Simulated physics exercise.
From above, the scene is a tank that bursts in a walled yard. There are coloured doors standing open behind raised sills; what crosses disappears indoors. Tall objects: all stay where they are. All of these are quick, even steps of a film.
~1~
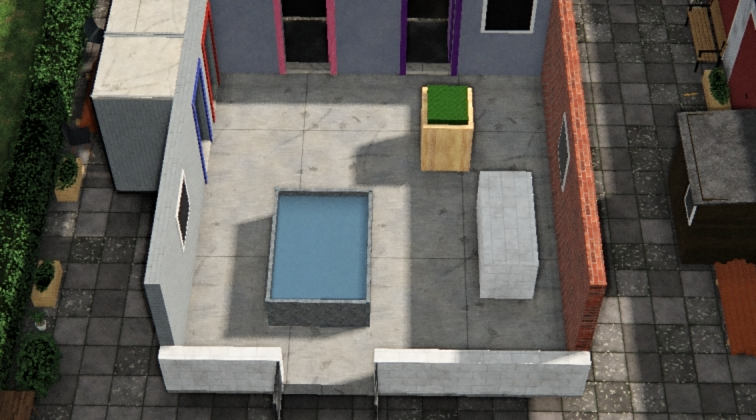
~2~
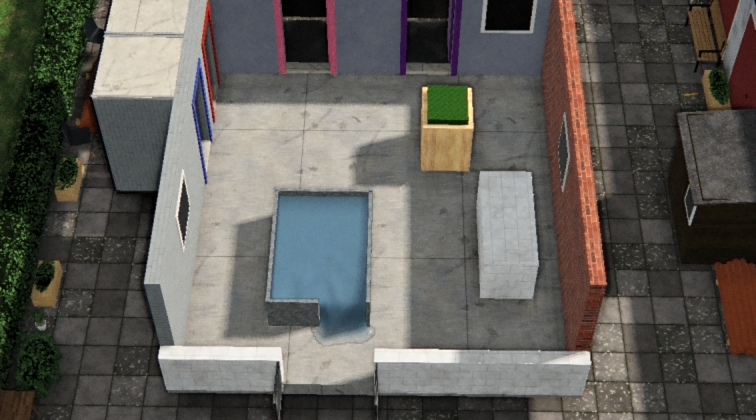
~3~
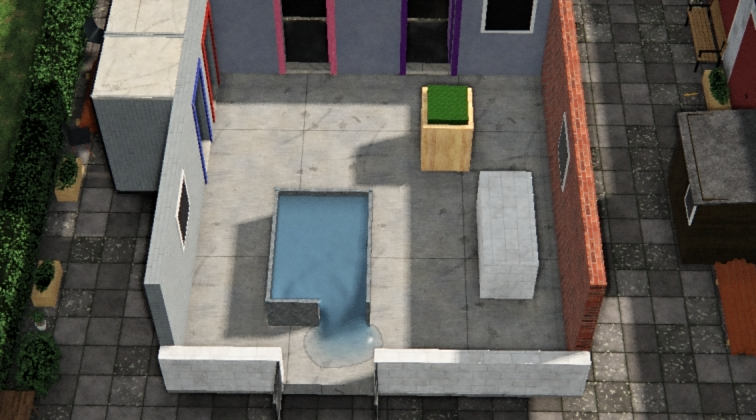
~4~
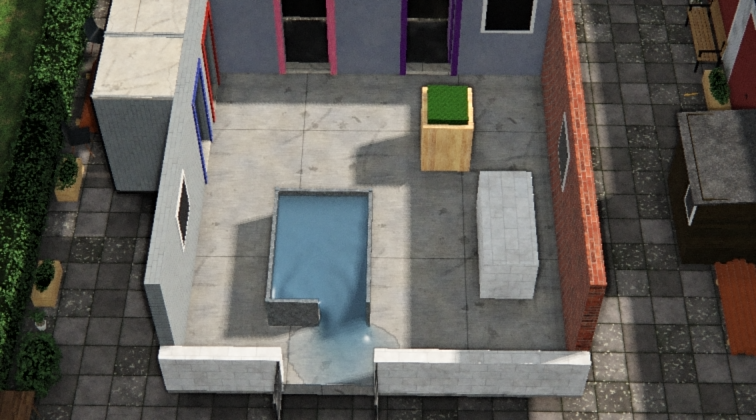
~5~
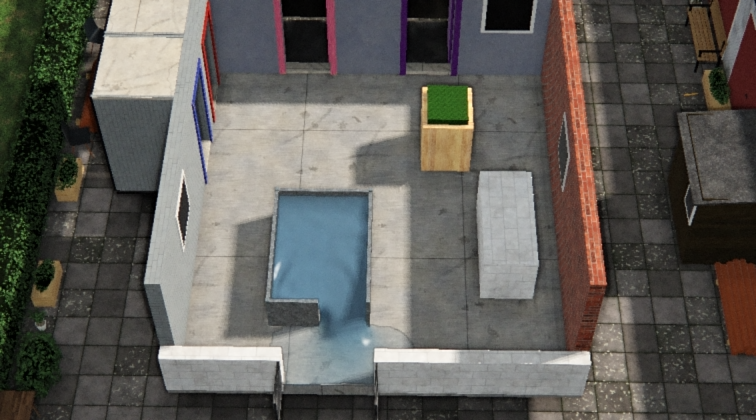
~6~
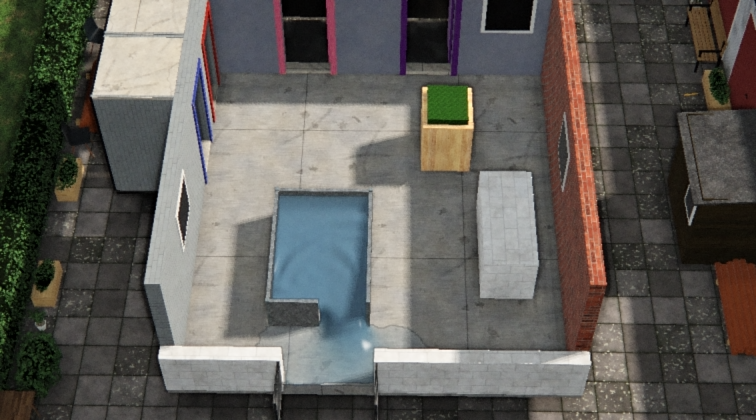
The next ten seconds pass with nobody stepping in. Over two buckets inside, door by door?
Result: The purple door will most likely keep inside the limit. The red door will most likely keep inside the limit. The blue door will most likely keep inside the limit. The pink door will most likely keep inside the limit.
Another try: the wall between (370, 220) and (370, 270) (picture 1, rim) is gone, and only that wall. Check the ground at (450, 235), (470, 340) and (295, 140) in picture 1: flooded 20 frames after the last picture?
Submerged, submerged, submerged.
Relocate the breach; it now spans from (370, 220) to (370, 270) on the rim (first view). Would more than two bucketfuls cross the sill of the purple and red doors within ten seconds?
Check - purple: Comes out below; red: Comes out above.
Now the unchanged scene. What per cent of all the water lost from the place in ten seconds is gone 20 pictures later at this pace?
Near 60 in a hundred, I reckon.
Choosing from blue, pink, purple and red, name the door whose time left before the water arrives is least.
I'd say it's the purple-painted one.
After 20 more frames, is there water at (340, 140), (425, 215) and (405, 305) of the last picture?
In that order the points end up high and dry, high and dry and high and dry.
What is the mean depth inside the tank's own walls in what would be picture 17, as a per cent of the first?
Roughly 62 per cent.
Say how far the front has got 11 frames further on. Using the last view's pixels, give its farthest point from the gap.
I'd go with roughly (564, 374).
A moment on, water covers 10 % of the floor; the purple door not reached, the red door not reached, the blue door not reached, the pink door not reached.
Next, water covers 15 % of the floor; the purple door not reached, the red door not reached, the blue door not reached, the pink door not reached.
Then, water covers 20 % of the floor; the purple door not reached, the red door not reached, the blue door not reached, the pink door not reached.
Later, water covers 25 % of the floor; the purple door not reached, the red door not reached, the blue door not reached, the pink door not reached.
In the end, water covers 35 % of the floor; the purple door wet at the sill, nothing in, the red door not reached, the blue door not reached, the pink door not reached.
